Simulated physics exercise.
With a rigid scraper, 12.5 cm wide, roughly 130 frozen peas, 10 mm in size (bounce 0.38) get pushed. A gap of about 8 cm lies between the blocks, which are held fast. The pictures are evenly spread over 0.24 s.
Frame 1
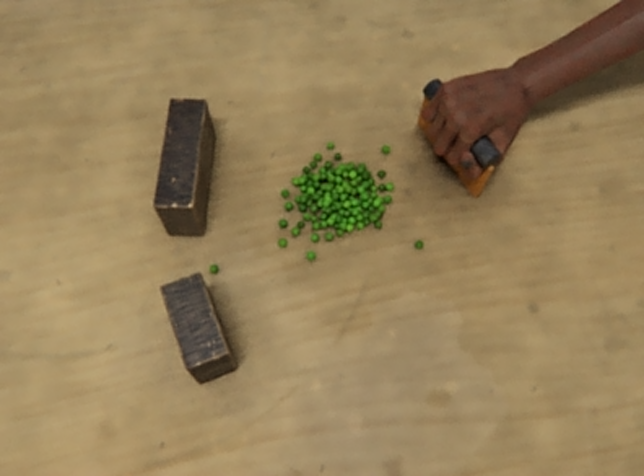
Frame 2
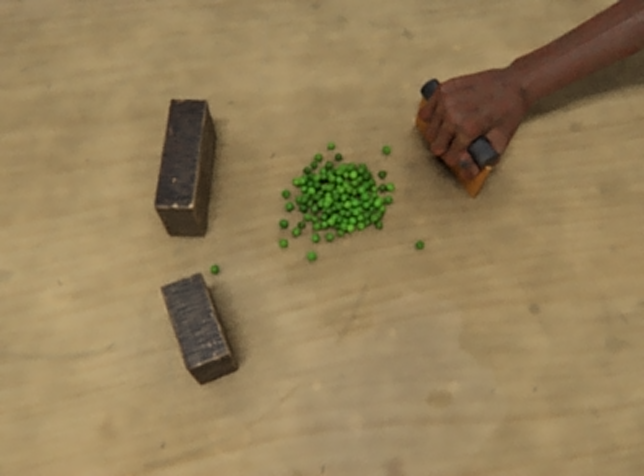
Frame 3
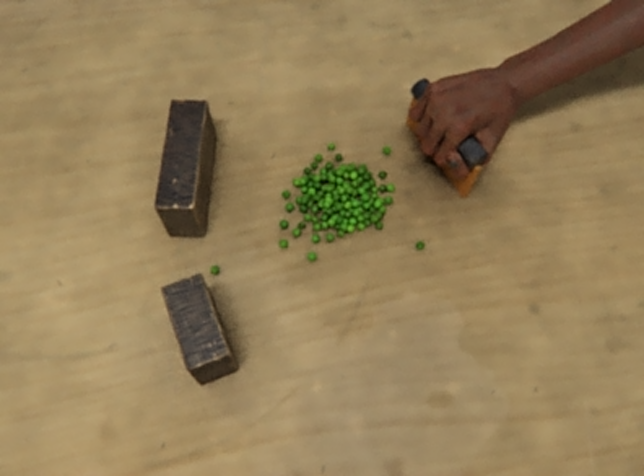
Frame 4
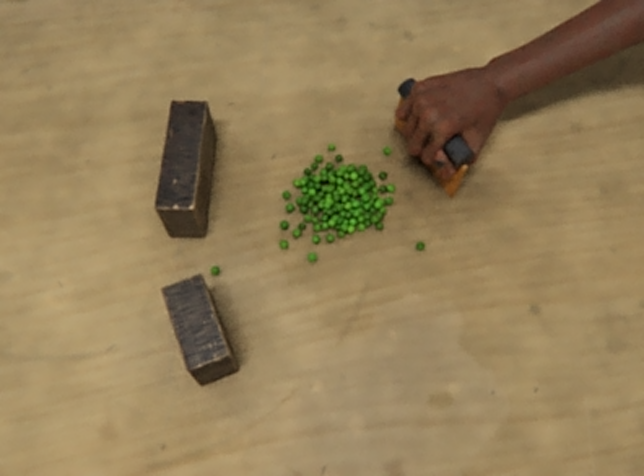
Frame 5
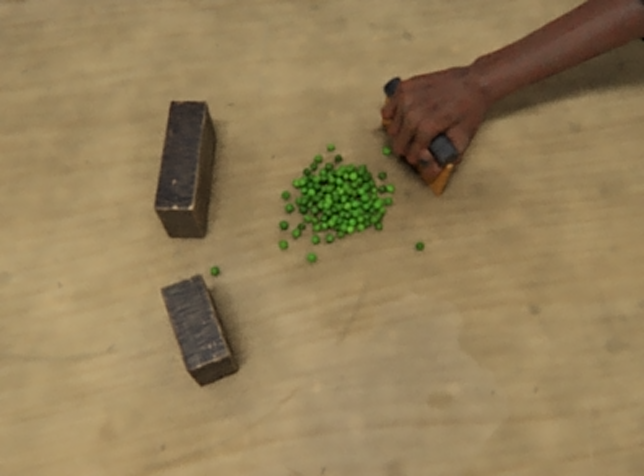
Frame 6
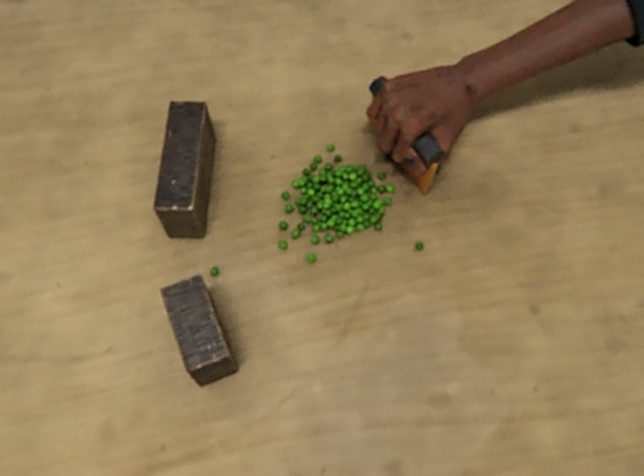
At the start, a hand at the upper right grips an orange scraper with dark ends, beside a loose pile of green peas and two dark blocks on a wooden surface. The hand slides the scraper slowly left to the pile's right edge, while the pile and blocks stay essentially still.
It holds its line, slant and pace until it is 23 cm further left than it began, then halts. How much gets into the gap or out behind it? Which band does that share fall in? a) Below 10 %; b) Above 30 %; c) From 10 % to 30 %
a.
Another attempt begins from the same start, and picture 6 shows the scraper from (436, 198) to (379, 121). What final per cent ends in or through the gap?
Gap share at rest - 0 %.
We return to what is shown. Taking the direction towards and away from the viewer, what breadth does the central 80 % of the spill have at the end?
It covers around 10 cm.
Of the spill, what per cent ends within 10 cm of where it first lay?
85 %.
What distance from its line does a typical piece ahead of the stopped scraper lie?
Some 2 cm.
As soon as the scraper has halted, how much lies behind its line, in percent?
55 per cent.
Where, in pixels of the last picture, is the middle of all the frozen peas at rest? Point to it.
Around (308, 211).
Then, 0.28 s after the last picture, scraper 15 cm from its start, spill 10 cm wide; held up before the blocks 100 %.
Then, 0.56 s after the last picture, scraper 24 cm from its start, spill 12 cm wide; held up before the blocks 100 %.
Then, 0.80 s after the last picture, scraper 24 cm from its start, spill 12 cm wide; held up before the blocks 100 %.
In the end, in or through the gap 0 %, round the near block 0 %, round the far block 0 %, held up before the blocks 100 %.
